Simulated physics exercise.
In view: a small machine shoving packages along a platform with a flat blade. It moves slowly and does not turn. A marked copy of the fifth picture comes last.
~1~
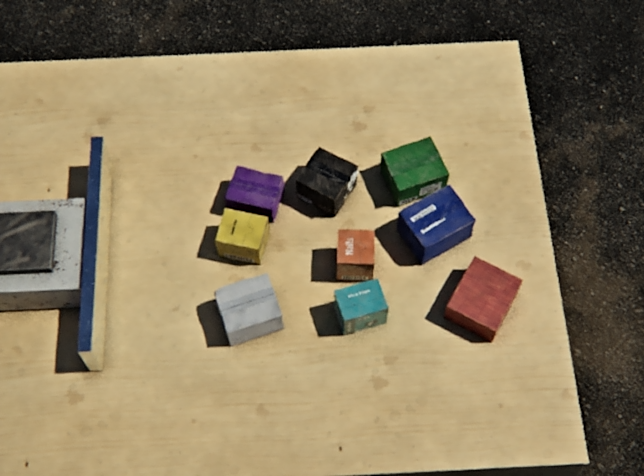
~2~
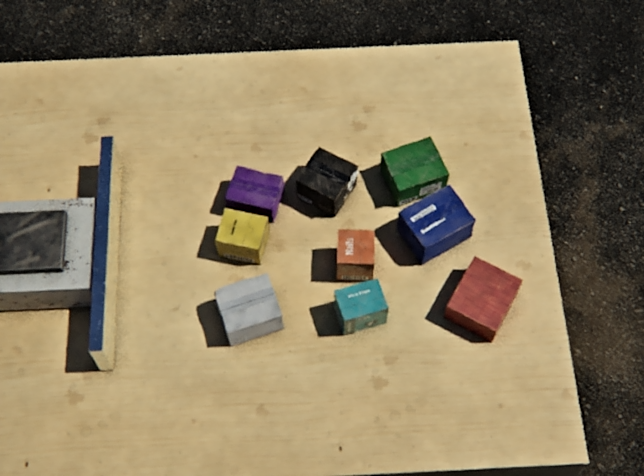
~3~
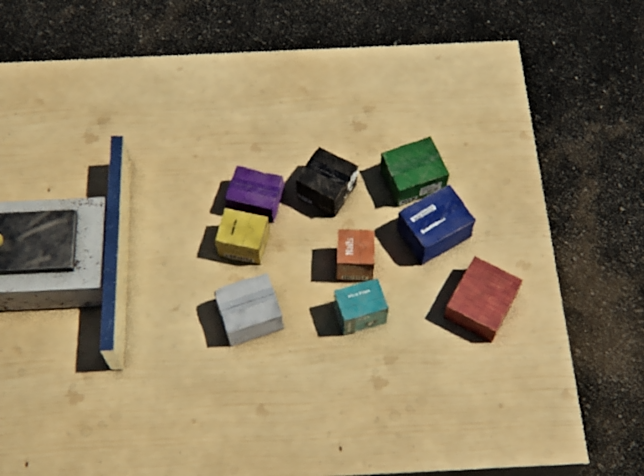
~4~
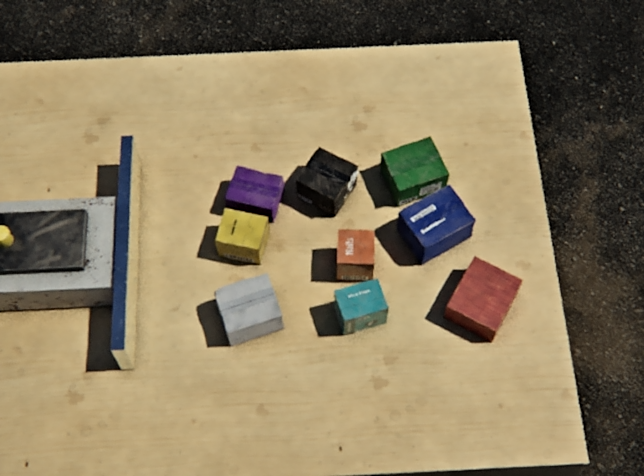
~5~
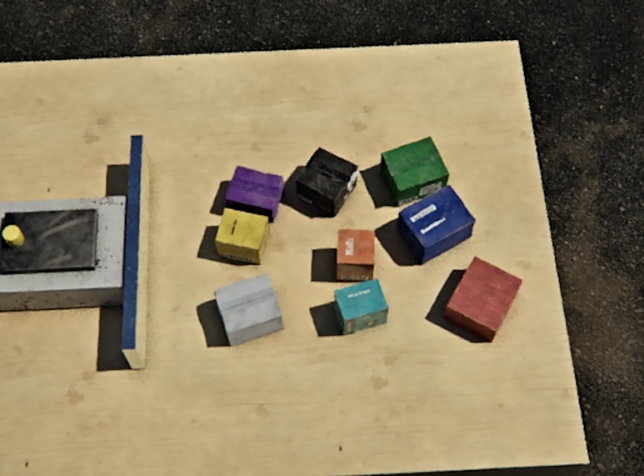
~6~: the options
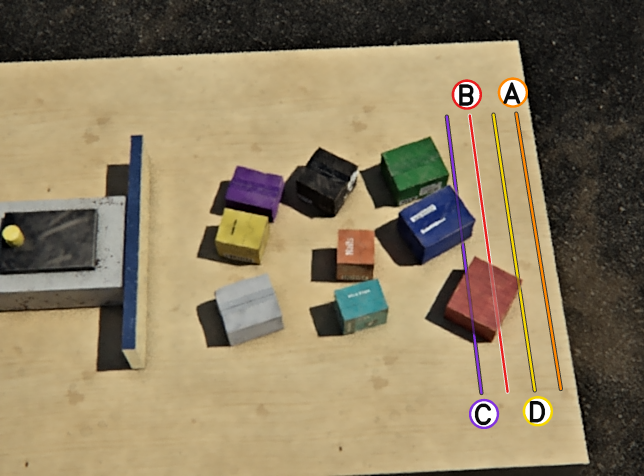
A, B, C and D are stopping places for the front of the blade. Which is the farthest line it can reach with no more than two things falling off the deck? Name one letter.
At C, and not beyond.
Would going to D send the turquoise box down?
Yes.
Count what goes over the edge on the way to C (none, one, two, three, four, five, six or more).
In all, two.
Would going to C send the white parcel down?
No.
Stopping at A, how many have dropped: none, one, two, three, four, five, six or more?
By then, six or more.
On the marked copy, A at (537, 242); B at (487, 244); C at (463, 245); D at (513, 243).
Following C. Soon after the start, robot (177, 234); white parcel (291, 310); black parcel (340, 180).
Later, robot (297, 229); red crate (513, 290); green parcel (490, 158).
In the end, robot (388, 225); green parcel over the edge; red crate over the edge; two fallen.
As for the rest, A drops nine; B drops four; D drops five.
